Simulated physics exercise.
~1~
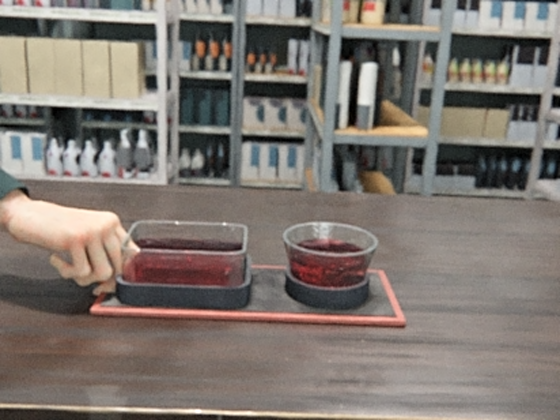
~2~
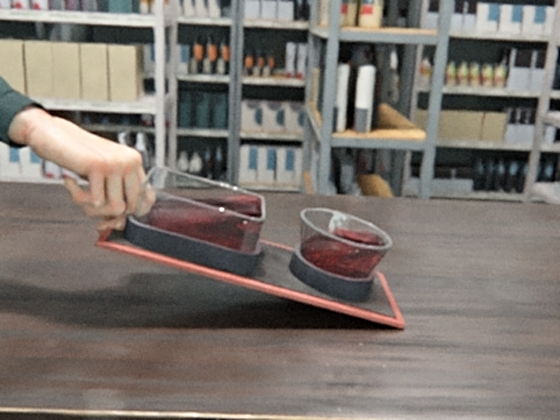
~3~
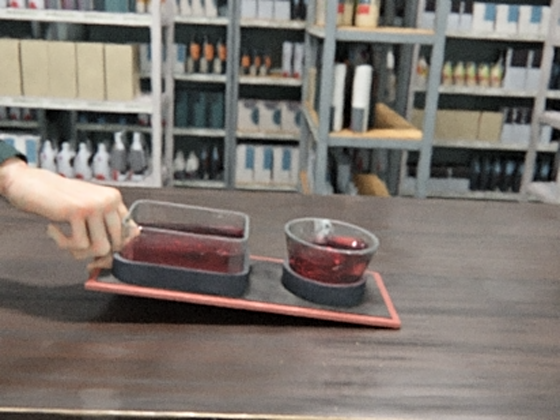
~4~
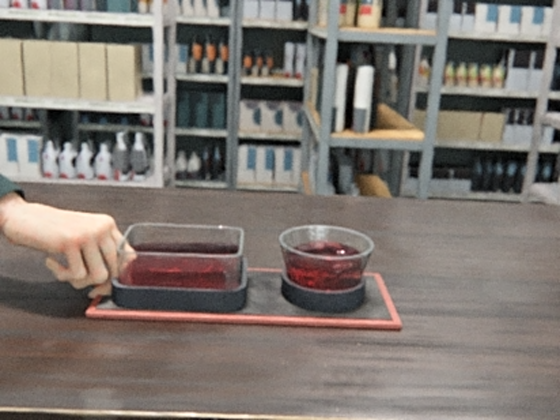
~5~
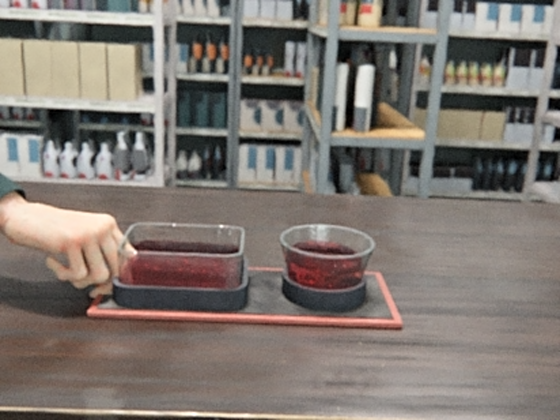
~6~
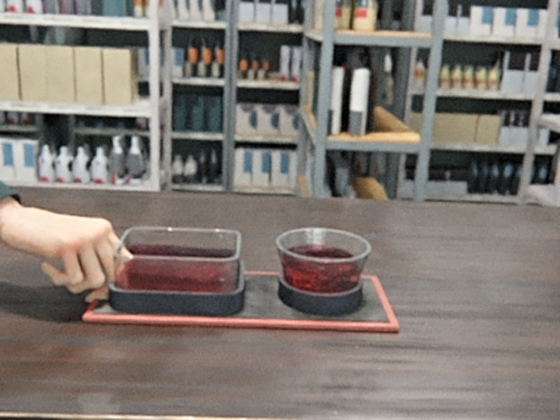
On a dark tabletop before stocked shelves, a hand lifts the left end of a red-edged tray holding a clear rectangular container and a round cup of red liquid, tilting both, then lowers it gently until the tray lies flat, with both vessels upright and still holding liquid.
